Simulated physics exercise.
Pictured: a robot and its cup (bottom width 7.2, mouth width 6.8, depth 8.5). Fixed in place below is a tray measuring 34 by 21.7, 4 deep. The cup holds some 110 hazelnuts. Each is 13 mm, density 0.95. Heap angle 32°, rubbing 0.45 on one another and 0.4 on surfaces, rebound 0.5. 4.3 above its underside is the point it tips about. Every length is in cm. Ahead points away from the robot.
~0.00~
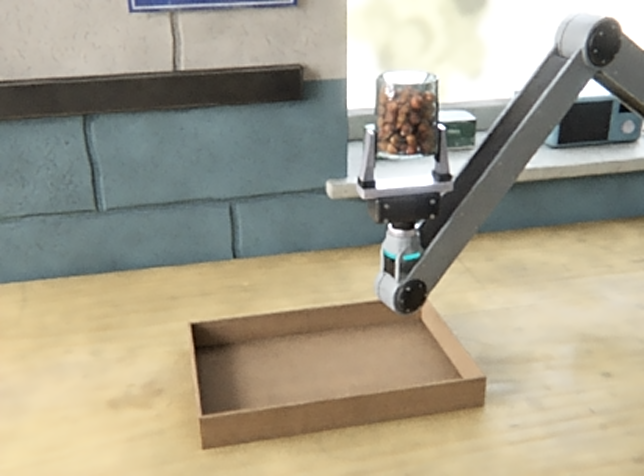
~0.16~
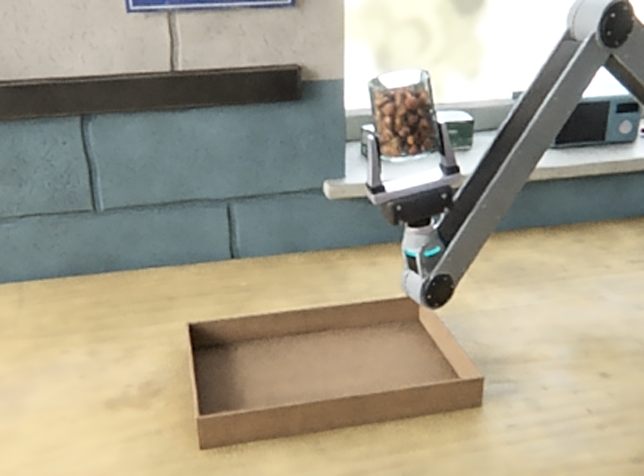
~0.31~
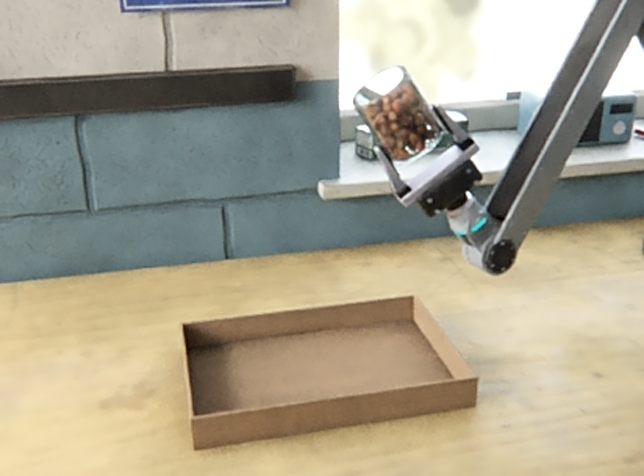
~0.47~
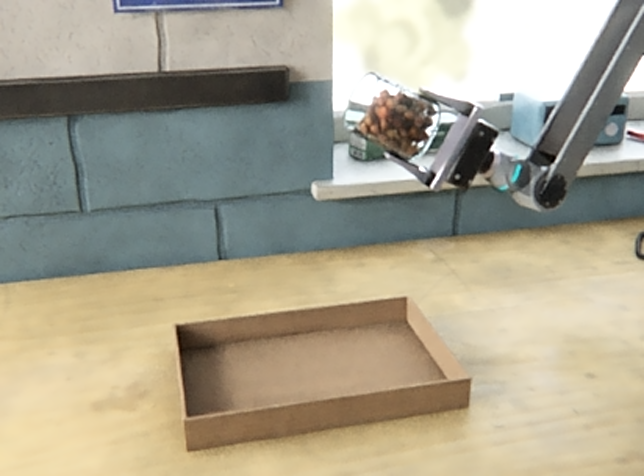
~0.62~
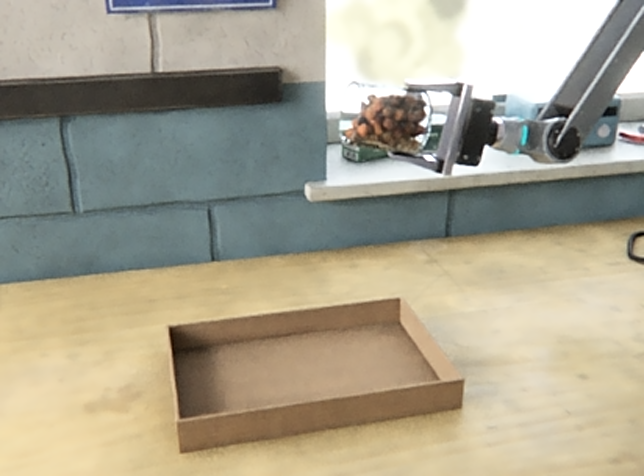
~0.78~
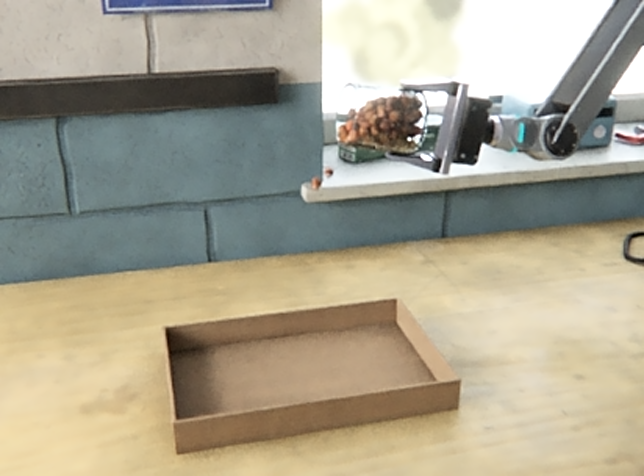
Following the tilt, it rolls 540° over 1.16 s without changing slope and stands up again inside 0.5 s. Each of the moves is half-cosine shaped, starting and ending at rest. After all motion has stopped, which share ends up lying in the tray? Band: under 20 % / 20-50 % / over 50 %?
20 to 50 %.
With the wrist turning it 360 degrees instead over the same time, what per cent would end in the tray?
Then about 25 per cent.
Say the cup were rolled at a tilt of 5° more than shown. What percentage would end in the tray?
It would be around 45 percent.
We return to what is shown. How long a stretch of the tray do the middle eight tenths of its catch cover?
It spans something like 18 centimetres, give or take.
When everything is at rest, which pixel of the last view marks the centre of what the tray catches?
In the last view, around (259, 384).
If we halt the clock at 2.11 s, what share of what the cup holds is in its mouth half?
About 40 percent.
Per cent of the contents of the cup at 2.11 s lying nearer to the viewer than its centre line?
Share noted: Close to 60 per cent.
By 1.44 s, tipped 80°, highest piece 37 above the table; 92 in the cup, 10 in the tray, 6 in flight or on a rim.
By 2.11 s, tipped 60°, highest piece 35 above the table; 77 in the cup, 30 in the tray, 1 in flight or on a rim.
By 2.64 s, upright, highest piece 36 above the table; 77 in the cup, 31 in the tray.
By 3.34 s, upright, highest piece 36 above the table; 77 in the cup, 31 in the tray.
Final count, 77 in the cup, 31 in the tray. That is 29 % in the tray.
